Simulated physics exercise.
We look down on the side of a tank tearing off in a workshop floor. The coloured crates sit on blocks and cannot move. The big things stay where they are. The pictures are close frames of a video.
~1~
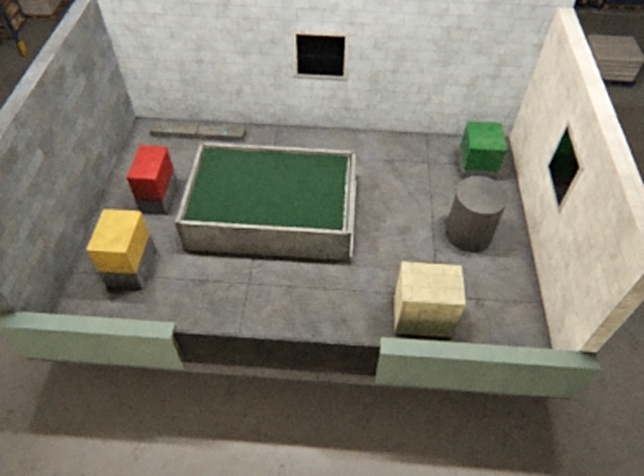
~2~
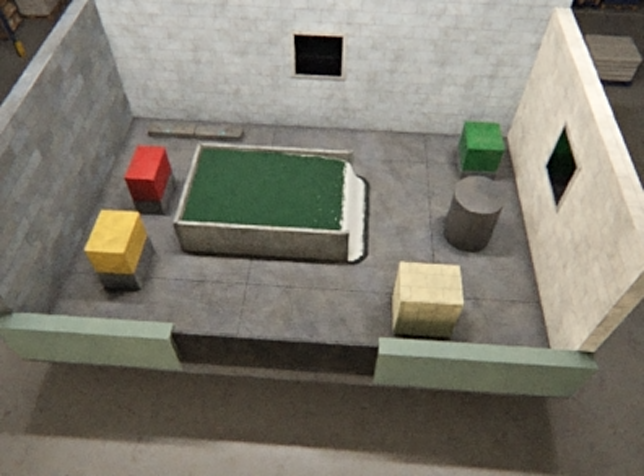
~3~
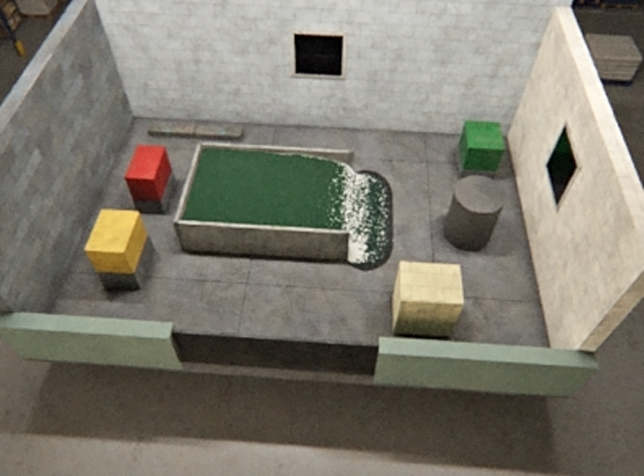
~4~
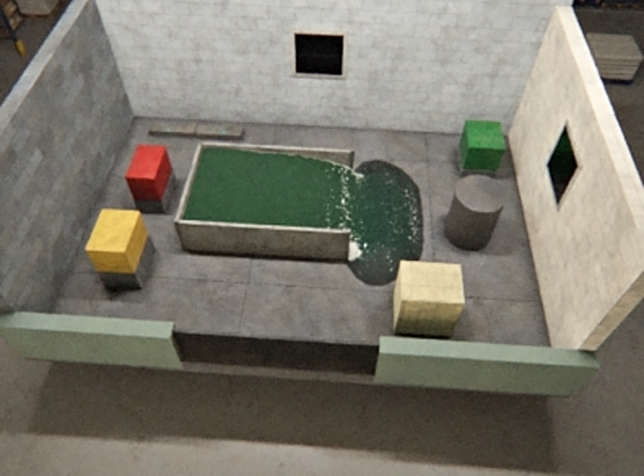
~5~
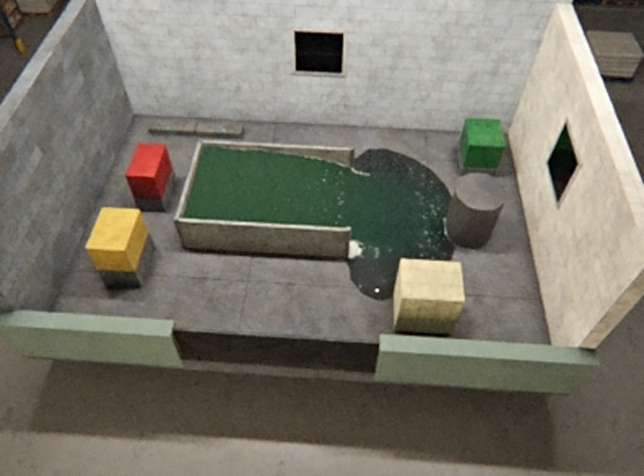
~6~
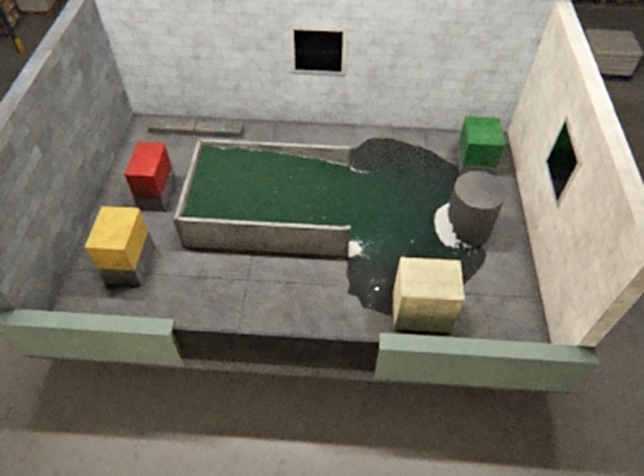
In this clip, the right side of an open rectangular tank of dark green liquid gives way, and the liquid pours onto the grey floor, spreading rightward in a widening pool that reaches a grey cylinder and a cream block.
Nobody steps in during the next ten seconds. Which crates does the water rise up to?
One by one: The green crate is wetted; the yellow crate escapes dry; the red crate escapes dry.
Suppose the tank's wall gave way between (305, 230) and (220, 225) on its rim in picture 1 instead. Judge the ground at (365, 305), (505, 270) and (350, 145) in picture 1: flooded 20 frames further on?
One after the other: Awash, flooded, not flooded.
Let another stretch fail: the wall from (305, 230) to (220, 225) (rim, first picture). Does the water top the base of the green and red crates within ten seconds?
Green remains dry; red stays dry.
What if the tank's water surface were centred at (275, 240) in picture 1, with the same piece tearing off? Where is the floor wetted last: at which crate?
It is the red-painted one.
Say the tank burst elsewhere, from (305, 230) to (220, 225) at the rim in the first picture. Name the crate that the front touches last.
The green crate.
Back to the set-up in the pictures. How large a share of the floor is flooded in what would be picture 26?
About 50 per cent.
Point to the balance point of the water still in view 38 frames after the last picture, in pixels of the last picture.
At about (373, 229).
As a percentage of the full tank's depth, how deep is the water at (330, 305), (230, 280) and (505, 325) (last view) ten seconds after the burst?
Roughly 6, 6 and 10 per cent, in turn.
A moment on, water covers 30 % of the floor; the green crate water round its plinth, the yellow crate not reached, the red crate not reached.
Next, water covers 40 % of the floor; the green crate water round its plinth, the yellow crate not reached, the red crate not reached.
Then, water covers 50 % of the floor; the green crate water round its plinth, the yellow crate not reached, the red crate not reached.
Later, water covers 90 % of the floor; the green crate water round its plinth, the yellow crate water round its plinth, the red crate water round its plinth.
In the end, water covers 100 % of the floor; the green crate was topped, the yellow crate stayed above the water, the red crate stayed above the water.
